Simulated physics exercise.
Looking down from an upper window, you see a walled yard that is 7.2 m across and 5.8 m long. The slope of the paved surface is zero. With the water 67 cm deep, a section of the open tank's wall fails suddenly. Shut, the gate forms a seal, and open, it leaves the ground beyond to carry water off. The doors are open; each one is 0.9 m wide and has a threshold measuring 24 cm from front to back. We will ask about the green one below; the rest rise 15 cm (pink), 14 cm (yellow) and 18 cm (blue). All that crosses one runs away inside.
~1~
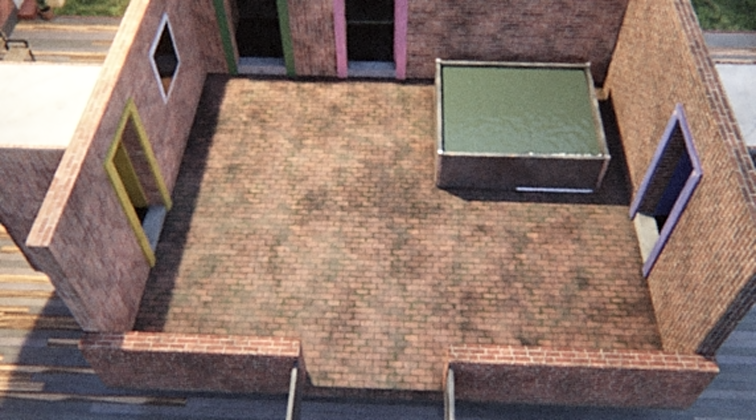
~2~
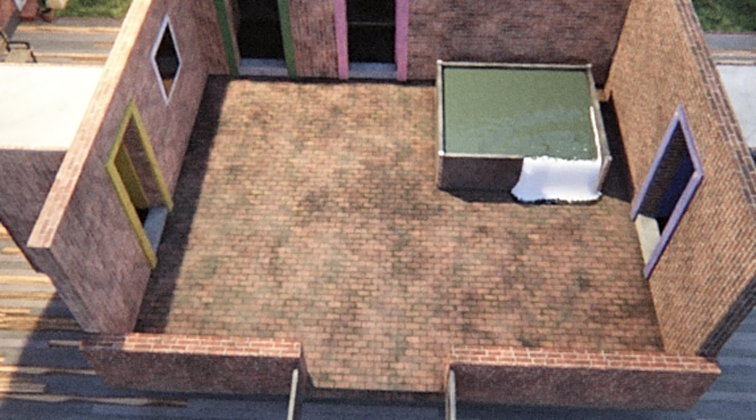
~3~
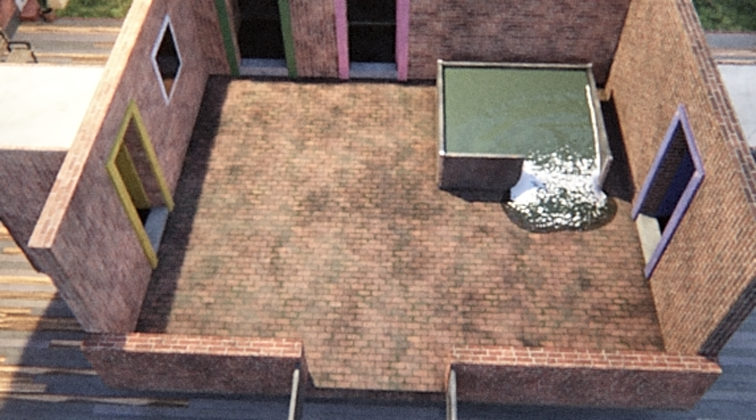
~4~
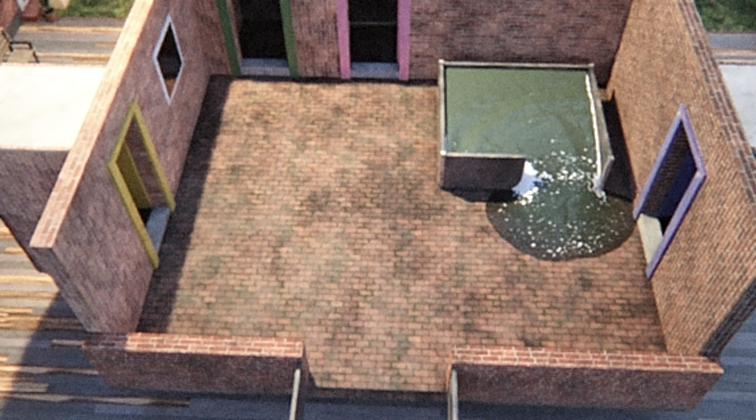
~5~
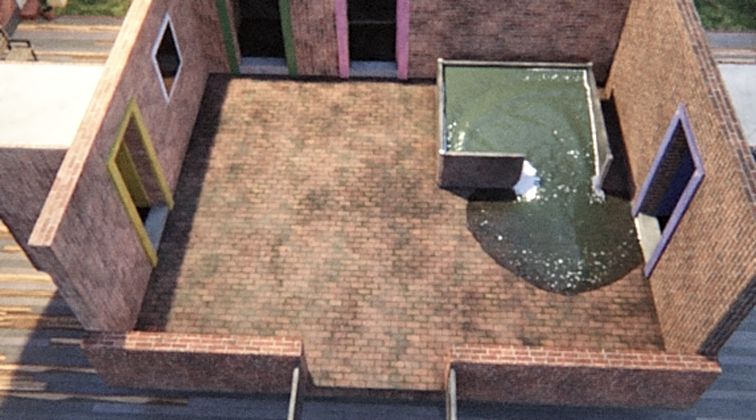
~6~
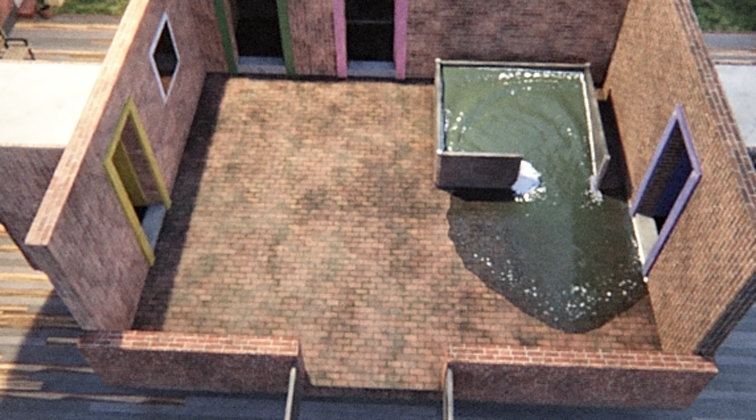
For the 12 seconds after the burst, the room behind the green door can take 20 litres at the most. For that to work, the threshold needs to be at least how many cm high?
At least about 10.5 cm high.
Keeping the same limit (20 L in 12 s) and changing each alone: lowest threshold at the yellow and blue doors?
Roughly 10.0 cm at yellow and 22 cm at blue.
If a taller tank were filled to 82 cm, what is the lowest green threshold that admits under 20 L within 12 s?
About 14.0 cm.
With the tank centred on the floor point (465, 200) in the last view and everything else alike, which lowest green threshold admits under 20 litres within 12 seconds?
New minimum height: Approx. 9.0 cm.
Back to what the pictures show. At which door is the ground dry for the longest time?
That would be the pink door.
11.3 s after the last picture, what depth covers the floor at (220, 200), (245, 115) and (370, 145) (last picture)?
In order: Around 7, 10 and 5 cm.
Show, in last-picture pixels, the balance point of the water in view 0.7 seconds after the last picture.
(524, 173), roughly.
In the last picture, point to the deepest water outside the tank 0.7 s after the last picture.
About (657, 381).
Then, 0.7 s after the last picture water covers 25 % of the floor, deepest (48 cm) near (657, 381); it has not reached the green door.
Then, 2.3 s after the last picture water covers 30 % of the floor, deepest (36 cm) near (629, 380); it has not reached the green door.
Then, 11.3 s after the last picture water covers 95 % of the floor, deepest (15 cm) near (596, 97); 10 cm at the green door, 0 litres in over its 18 cm threshold.
At the green door as built, the water peaked near 15 cm, 7.9 s after the last picture.
With a threshold of 8.5 cm, 48 litres would have come in within the 12 s; with 11.5 cm, 12 litres. So under 20 litres takes about 10.5 cm.
